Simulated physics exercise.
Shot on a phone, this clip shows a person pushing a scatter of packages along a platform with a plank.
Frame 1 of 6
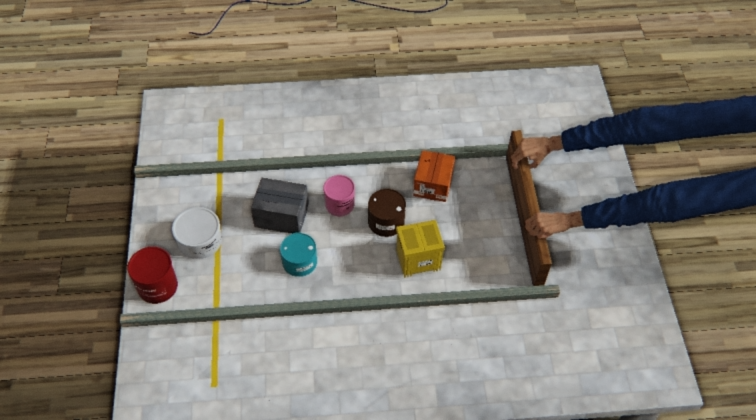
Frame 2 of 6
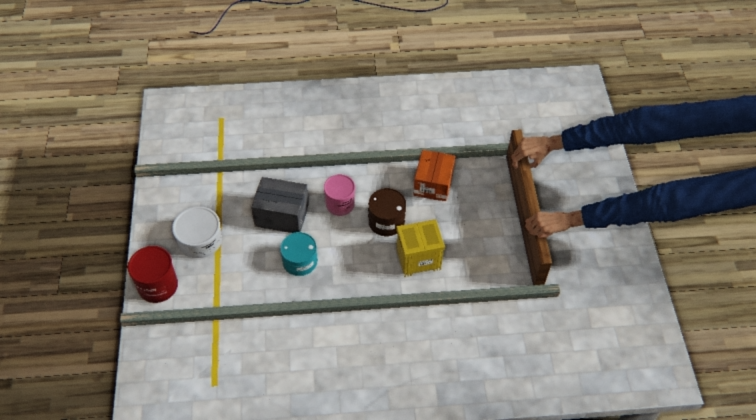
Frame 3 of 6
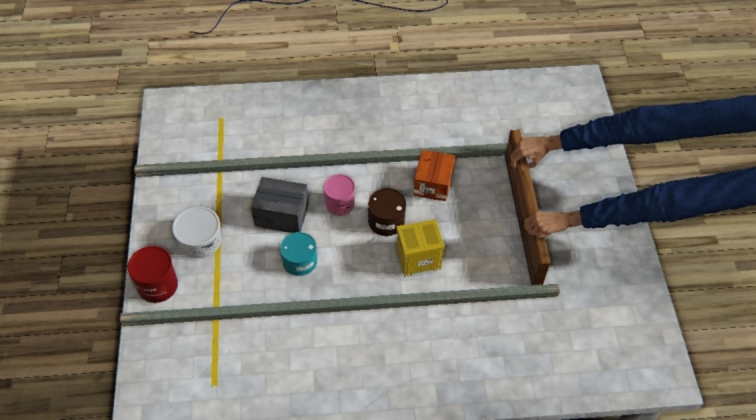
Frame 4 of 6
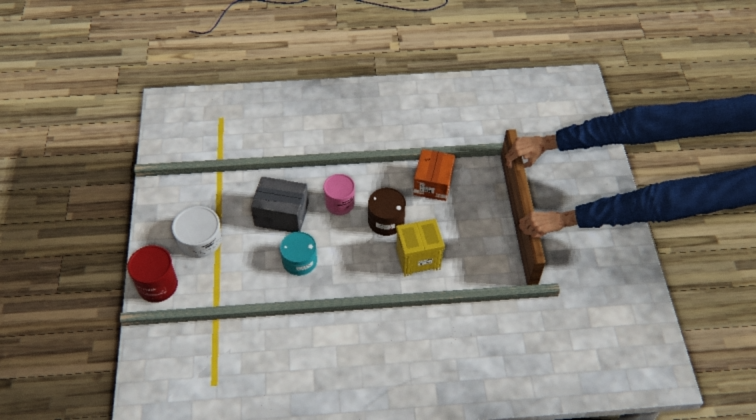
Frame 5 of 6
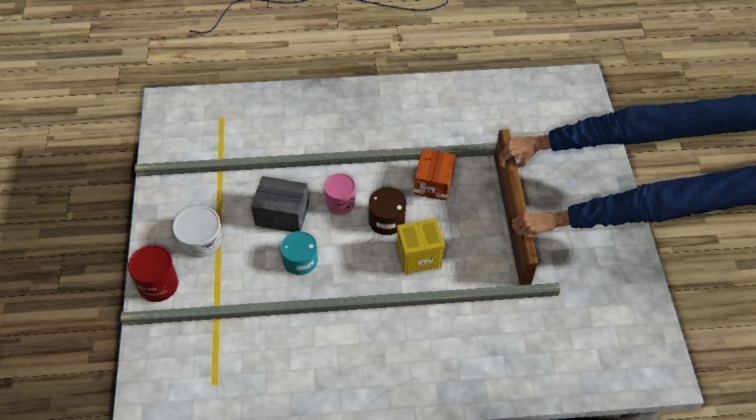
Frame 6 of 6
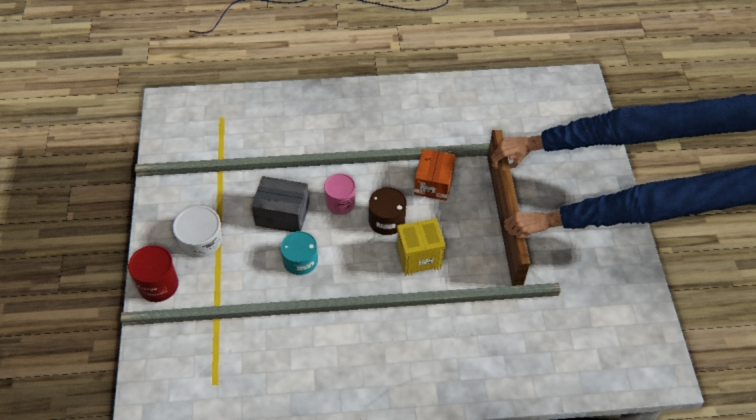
On a pale tiled platform over a wooden floor, pails, canisters and boxes sit scattered between two rails, a yellow line crossing near the left end. Two hands grip a brown plank at the right, holding it nearly still at first, then slide it slightly left while the packages stay in place.
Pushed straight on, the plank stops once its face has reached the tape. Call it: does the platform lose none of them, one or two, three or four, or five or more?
It loses one or two.
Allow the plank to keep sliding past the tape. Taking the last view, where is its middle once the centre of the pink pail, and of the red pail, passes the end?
The middle is at (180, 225) when it's the pink pail, and at (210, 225) when it's the red pail.
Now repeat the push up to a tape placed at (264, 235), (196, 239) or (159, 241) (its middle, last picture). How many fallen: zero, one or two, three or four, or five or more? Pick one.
The falls would be not one; one or two; five or over.
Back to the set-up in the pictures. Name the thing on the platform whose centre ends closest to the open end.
Foremost: The red pail.
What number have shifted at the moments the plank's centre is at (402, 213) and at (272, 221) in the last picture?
Tally at point one: 3; at point two: 8.
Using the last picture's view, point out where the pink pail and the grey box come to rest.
Final positions - pink pail around (166, 186), grey box around (155, 218).
Early on, none off yet; red pail at rest near (154, 274); white pail at rest near (199, 232); grey box at rest near (281, 205).
A while later, none off yet; red pail at rest near (154, 274); white pail travelled a little near (190, 236); grey box travelled about its own width near (232, 213).
Finally, the number that fall off is one or two; lost, white pail.
